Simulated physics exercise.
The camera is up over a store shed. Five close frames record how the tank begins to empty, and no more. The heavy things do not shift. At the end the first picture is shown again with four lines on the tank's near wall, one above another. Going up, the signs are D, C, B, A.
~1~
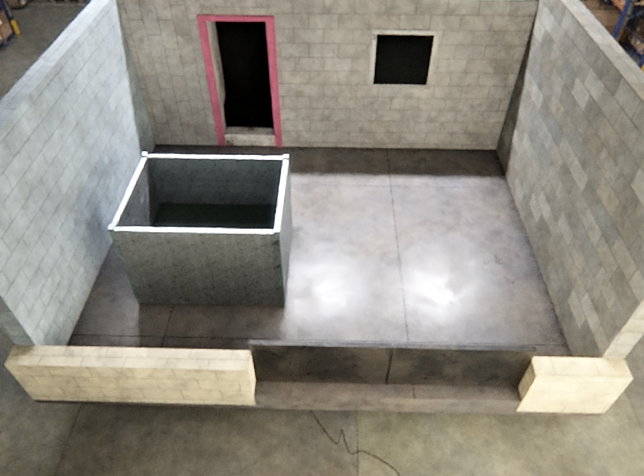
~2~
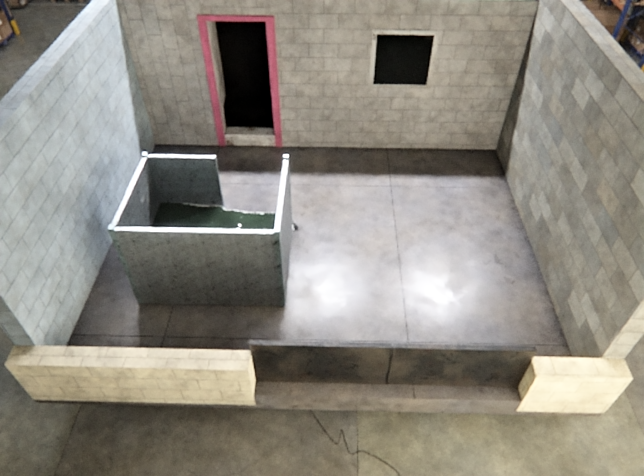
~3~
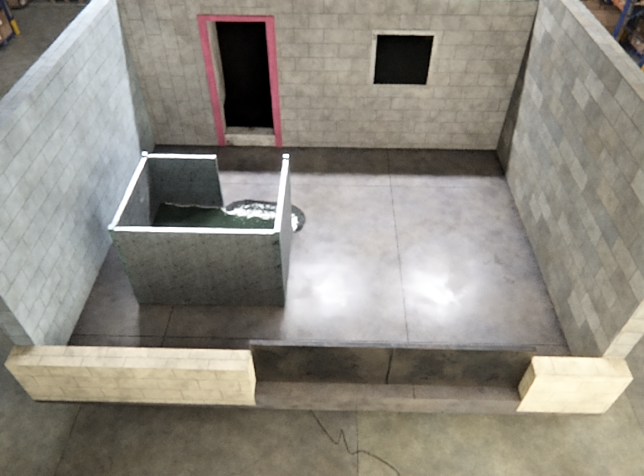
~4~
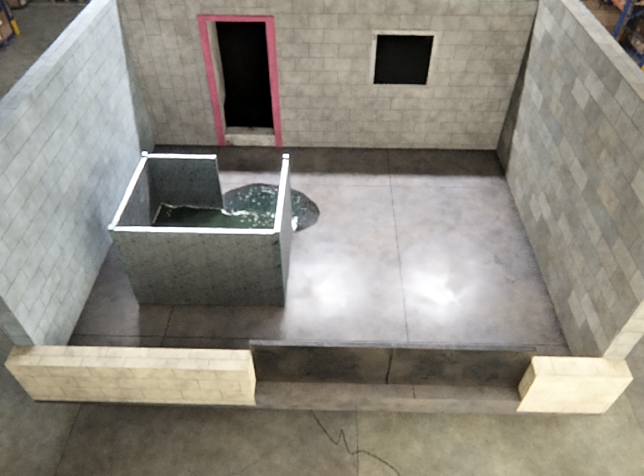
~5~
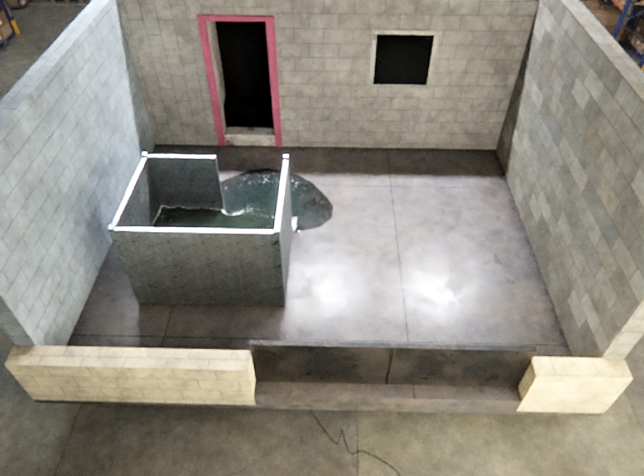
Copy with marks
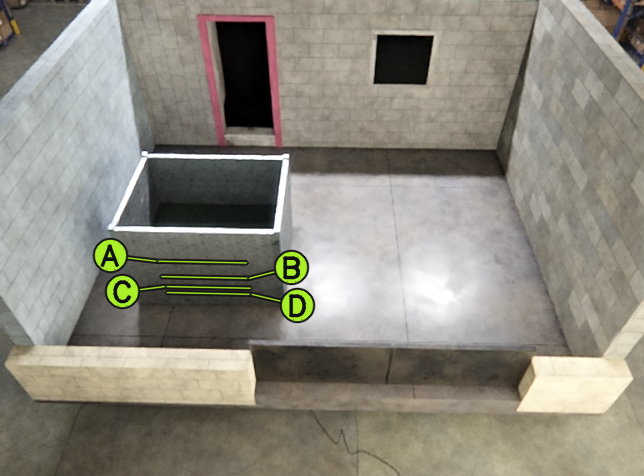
We see a walled block enclosure from above, with a pink-framed doorway and a square tank of dark water. Part of the tank's back side opens, and water pours out, spreading in a rounded pool across the grey floor behind and to the right.
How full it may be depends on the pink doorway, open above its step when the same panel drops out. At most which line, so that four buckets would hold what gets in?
The limit is B.
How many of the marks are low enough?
Three of them.
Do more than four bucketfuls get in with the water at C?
No.
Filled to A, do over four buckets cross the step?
Yes, that goes wrong.
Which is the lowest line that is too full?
It is A.
On the marked copy, A at (201, 262); B at (205, 277); C at (207, 287); D at (209, 293); from the bottom up D, C, B, A.
With A, about 8 bucketfuls get in.
With B, a splash gets over, under a bucket.
With C, nothing gets over.
With D, nothing gets over.
